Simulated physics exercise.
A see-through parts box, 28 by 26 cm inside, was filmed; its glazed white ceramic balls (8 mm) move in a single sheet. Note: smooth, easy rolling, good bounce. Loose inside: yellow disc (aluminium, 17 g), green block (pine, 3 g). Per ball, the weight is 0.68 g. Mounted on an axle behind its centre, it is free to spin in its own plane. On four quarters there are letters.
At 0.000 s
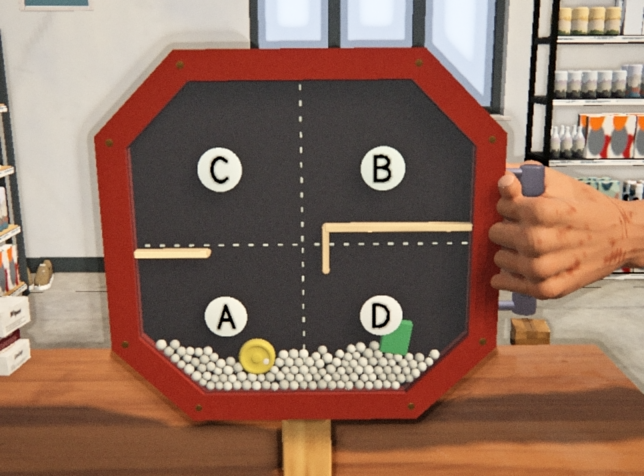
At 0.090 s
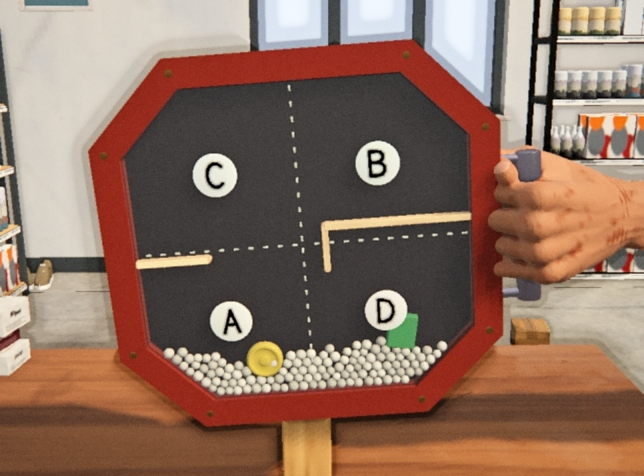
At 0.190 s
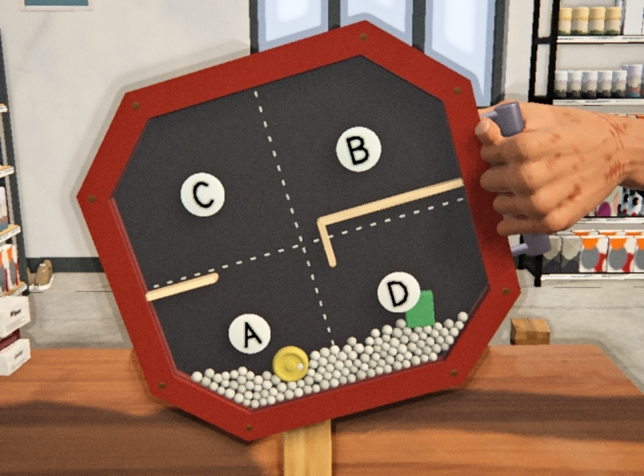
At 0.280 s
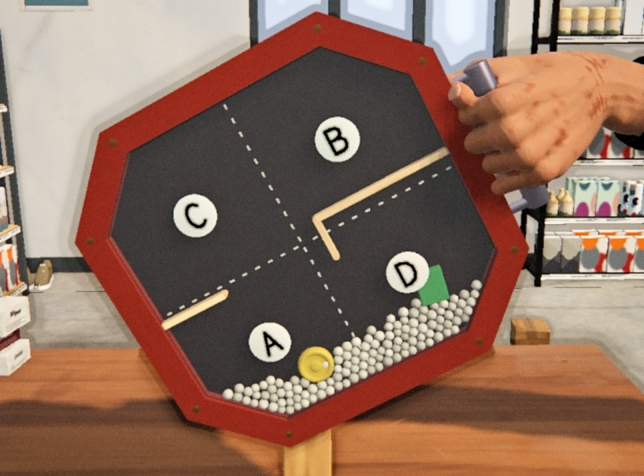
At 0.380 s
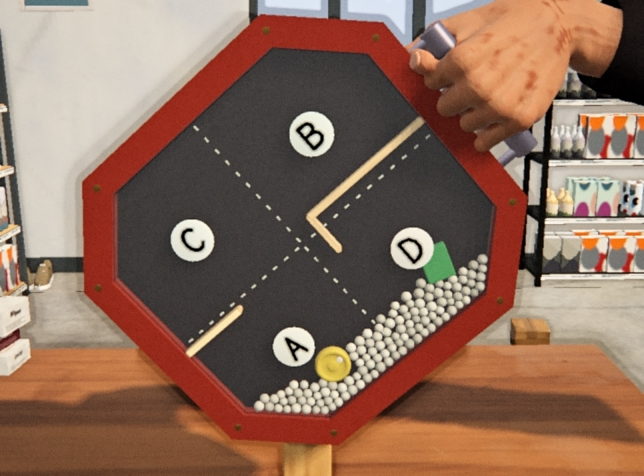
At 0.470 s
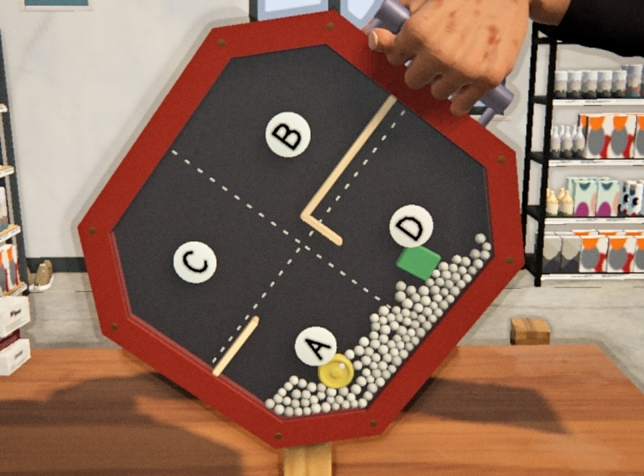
In a shop, a hand grips the handle of a red-framed, dark-faced box on a wooden counter and turns it anticlockwise, while the white balls, yellow disc and green block inside shift along its lower right edges.
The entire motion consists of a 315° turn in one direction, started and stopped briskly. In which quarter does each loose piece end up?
Green block: B; yellow disc: B.
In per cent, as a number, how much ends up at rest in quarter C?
Roughly 0 per cent.
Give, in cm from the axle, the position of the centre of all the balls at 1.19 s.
Roughly 11 centimetres to the right and 1 centimetres above.
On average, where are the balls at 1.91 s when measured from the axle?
The middle sits around 3 cm right of it and 10 cm below it.
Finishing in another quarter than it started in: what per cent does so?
100 %.
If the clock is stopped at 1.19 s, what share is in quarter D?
Around 0 percent of the load.
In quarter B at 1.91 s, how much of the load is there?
The share there is near 85 %.
After 1.19 s, it stands 148° anticlockwise; the balls' middle is 11 cm right of and 1 cm above the centre; A 95 %, C 5 %; yellow disc in A; green block in A.
After 1.91 s, it has come round 243° anticlockwise; the balls' middle is 3 cm right of and 10 cm below the centre; A 5 %, B 85 %, C 5 %, D 10 %; yellow disc in B; green block in C.
After 2.53 s, it has come round 315° anticlockwise; the balls' middle is 11 cm right of and 3 cm below the centre; B 90 %, D 10 %; yellow disc in B; green block in B.
Settled by 3.5 s, it has come round 315° anticlockwise; A 0 %, B 90 %, C 0 %, D 10 %; yellow disc in B; green block in B.
